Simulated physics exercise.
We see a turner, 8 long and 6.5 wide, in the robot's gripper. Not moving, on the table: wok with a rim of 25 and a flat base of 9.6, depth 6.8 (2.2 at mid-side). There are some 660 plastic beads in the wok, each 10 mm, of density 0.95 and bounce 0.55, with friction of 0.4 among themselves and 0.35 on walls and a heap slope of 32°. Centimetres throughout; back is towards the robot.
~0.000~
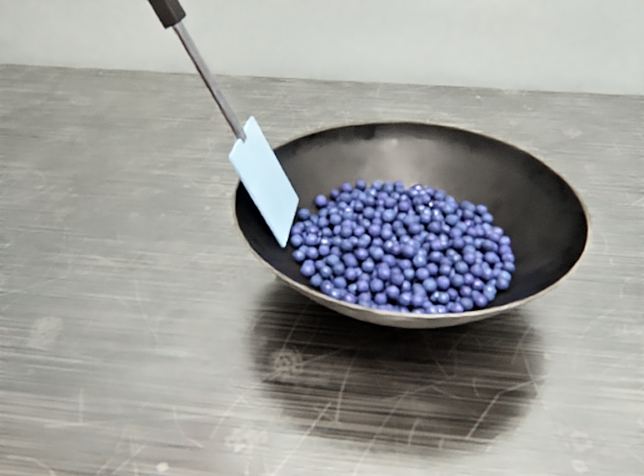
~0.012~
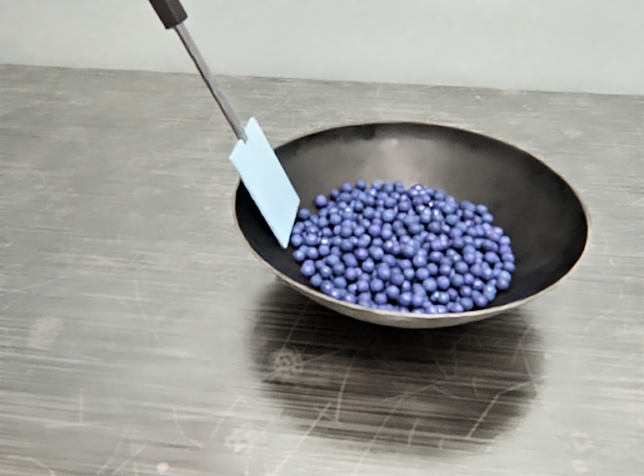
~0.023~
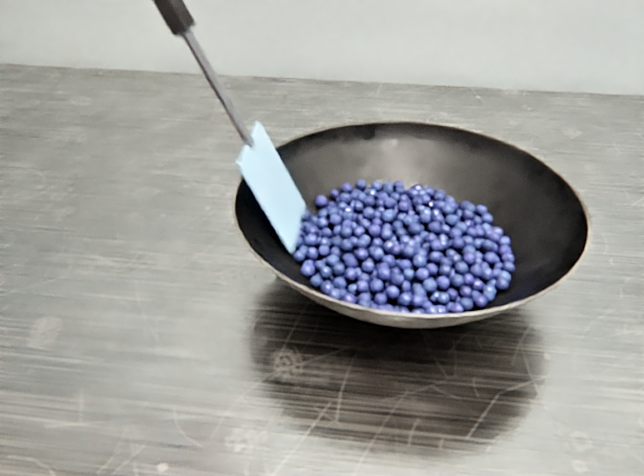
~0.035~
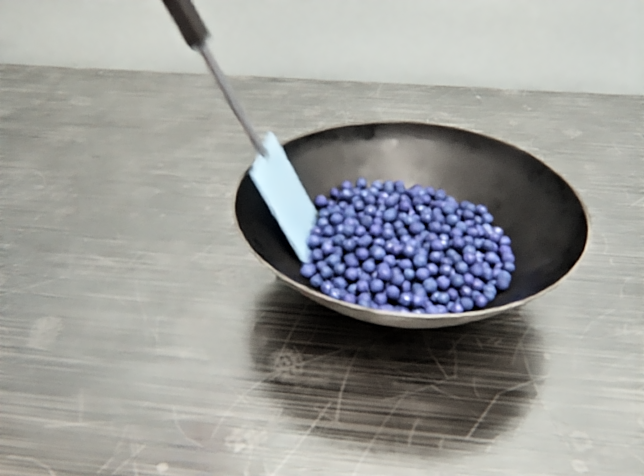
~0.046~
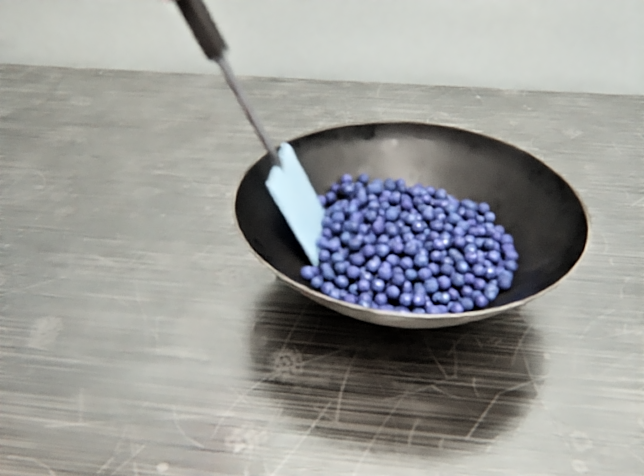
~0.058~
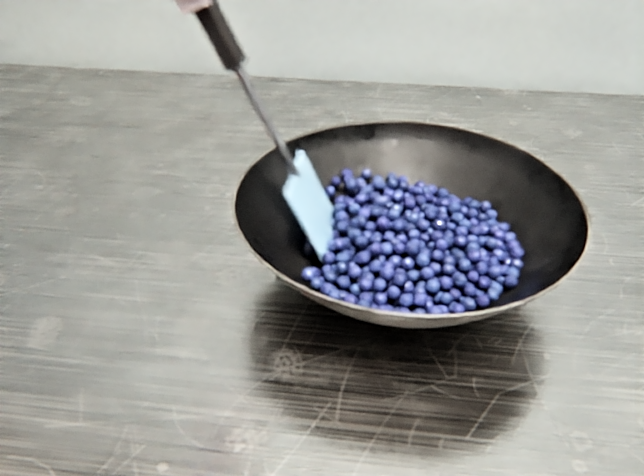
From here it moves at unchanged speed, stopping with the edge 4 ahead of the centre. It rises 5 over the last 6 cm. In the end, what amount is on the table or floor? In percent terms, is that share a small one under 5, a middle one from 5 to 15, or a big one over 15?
A middle one.
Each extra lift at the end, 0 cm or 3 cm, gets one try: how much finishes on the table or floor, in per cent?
You'd get some 0 per cent with the first setting and some 5 per cent with the second.
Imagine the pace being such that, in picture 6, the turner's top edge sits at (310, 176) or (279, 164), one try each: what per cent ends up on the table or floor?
I'd estimate some 10 and 0 in a hundred.
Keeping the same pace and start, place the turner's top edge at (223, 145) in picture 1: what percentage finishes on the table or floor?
10 percent or so.
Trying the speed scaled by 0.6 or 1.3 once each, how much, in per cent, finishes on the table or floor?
I'd expect close to 0 and then close to 10 percent.
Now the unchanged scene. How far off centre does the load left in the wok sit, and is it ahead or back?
Roughly 3.5 centimetres ahead.
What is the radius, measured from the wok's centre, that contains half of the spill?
Some 36 centimetres.
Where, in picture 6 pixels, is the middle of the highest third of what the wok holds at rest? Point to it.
The centre sits close to (494, 234).
After 0.09 s, sloping 65°, highest piece 6 above the table; 662 in the wok.
After 0.11 s, sloping 65°, highest piece 8 above the table; 662 in the wok.
After 0.33 s, sloping 65°, highest piece 8 above the table; 610 in the wok, 31 on the table or floor, 21 on the blade or in flight.
After 1.38 s, sloping 65°, highest piece 7 above the table; 610 in the wok, 52 on the table or floor.
At rest, 610 in the wok, 52 on the table or floor. That is 8 % on the table or floor.
